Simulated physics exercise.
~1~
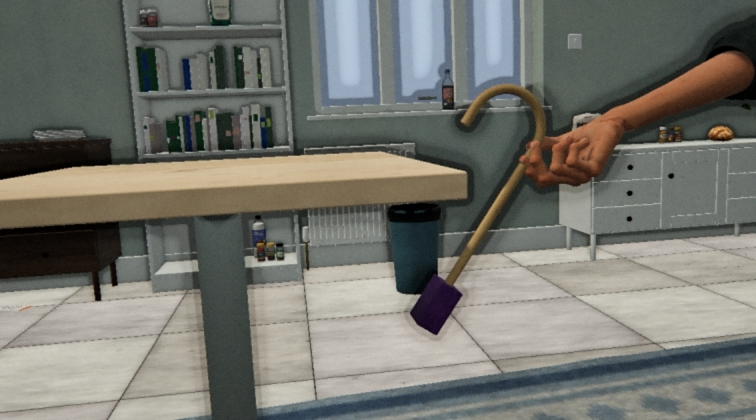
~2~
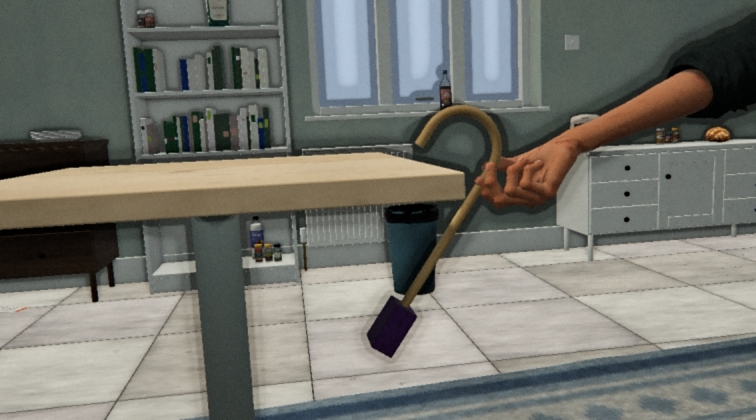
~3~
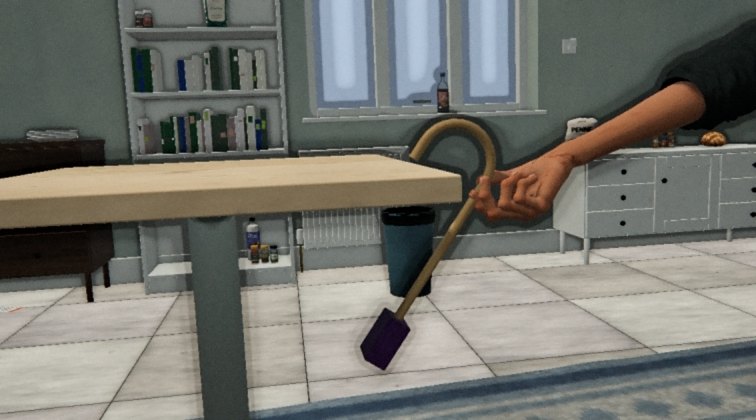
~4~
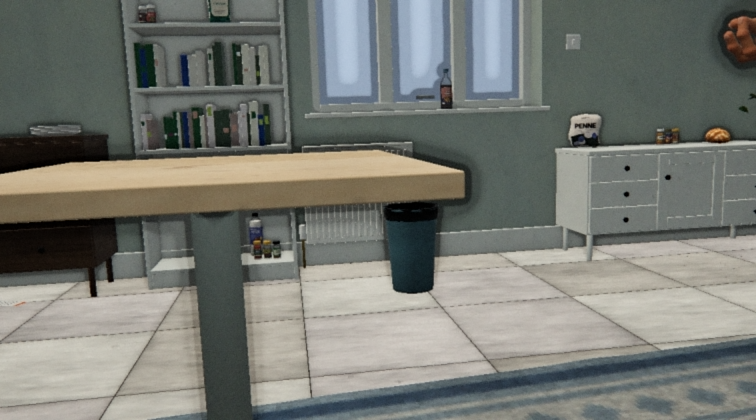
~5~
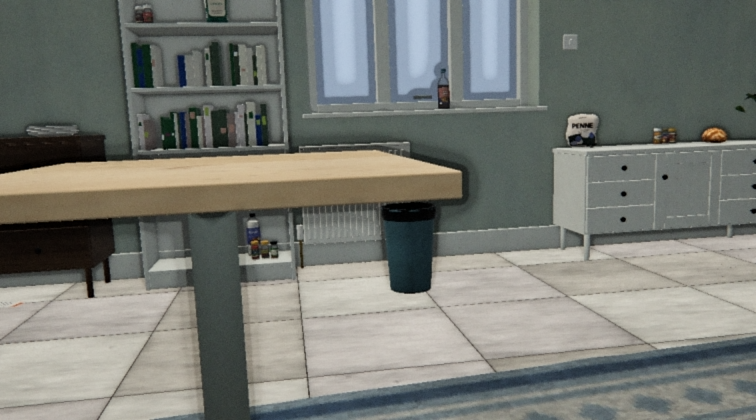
The clip shows a hand carrying a hooked, purple-ended brush left and slightly down to the right edge of a wooden table in a room. The hand lets go and draws back, and the brush drops past the edge, leaving it out of view and the tabletop bare.
